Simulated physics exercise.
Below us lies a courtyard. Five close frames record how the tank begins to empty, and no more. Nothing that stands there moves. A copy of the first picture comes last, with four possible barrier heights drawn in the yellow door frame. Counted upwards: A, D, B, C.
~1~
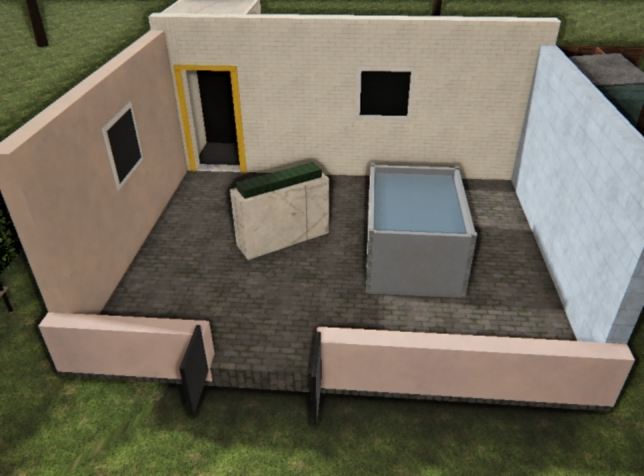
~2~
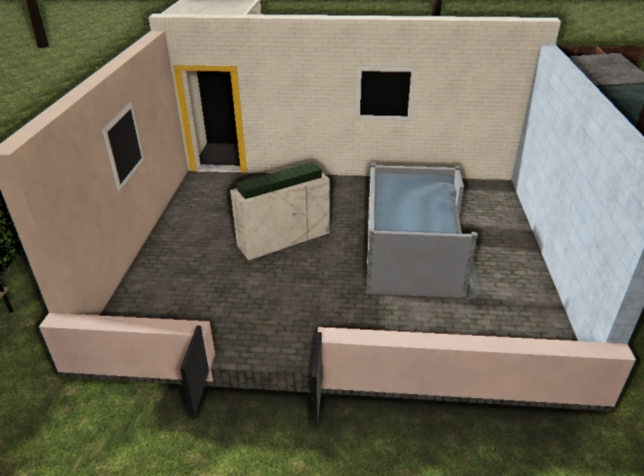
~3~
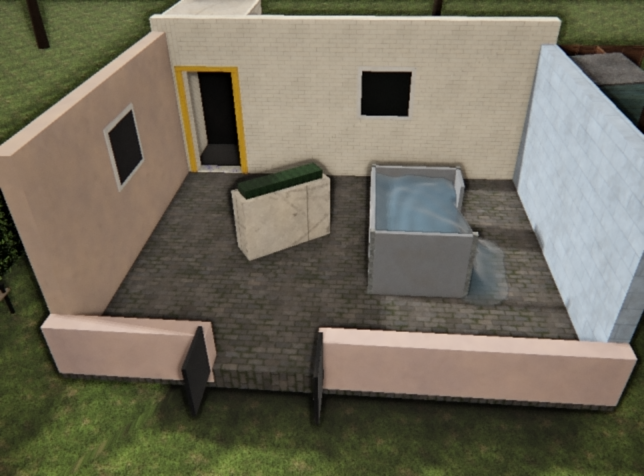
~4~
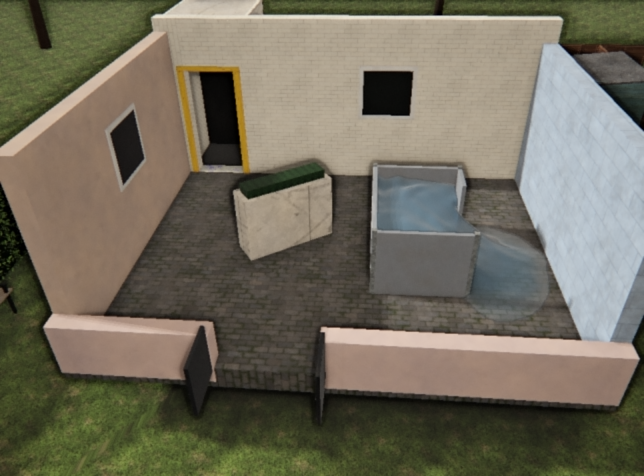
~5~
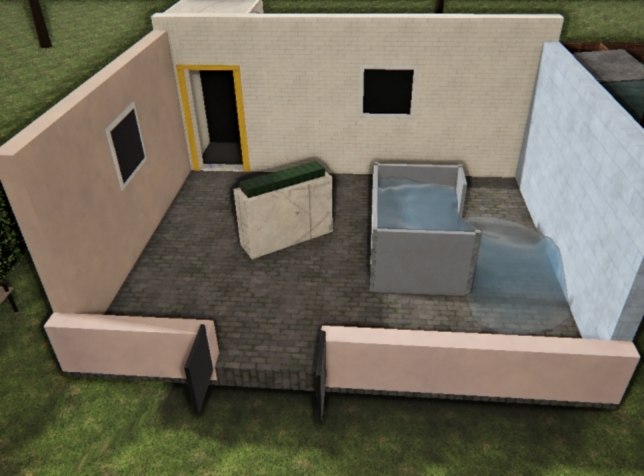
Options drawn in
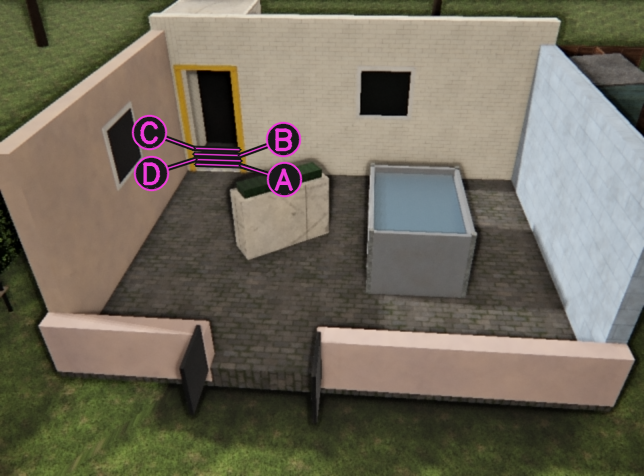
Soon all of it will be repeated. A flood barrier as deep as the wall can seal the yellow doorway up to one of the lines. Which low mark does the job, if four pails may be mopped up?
The answer is line A.
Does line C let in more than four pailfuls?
No, that is safe.
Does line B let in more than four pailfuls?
No, not at all.
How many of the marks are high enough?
All four.
In magenta, A at (218, 165); B at (217, 154); C at (216, 148); D at (217, 160); from the bottom up A, D, B, C.
If A is chosen, a splash gets over, under a bucket.
If B is chosen, nothing gets over.
If C is chosen, nothing gets over.
If D is chosen, nothing gets over.
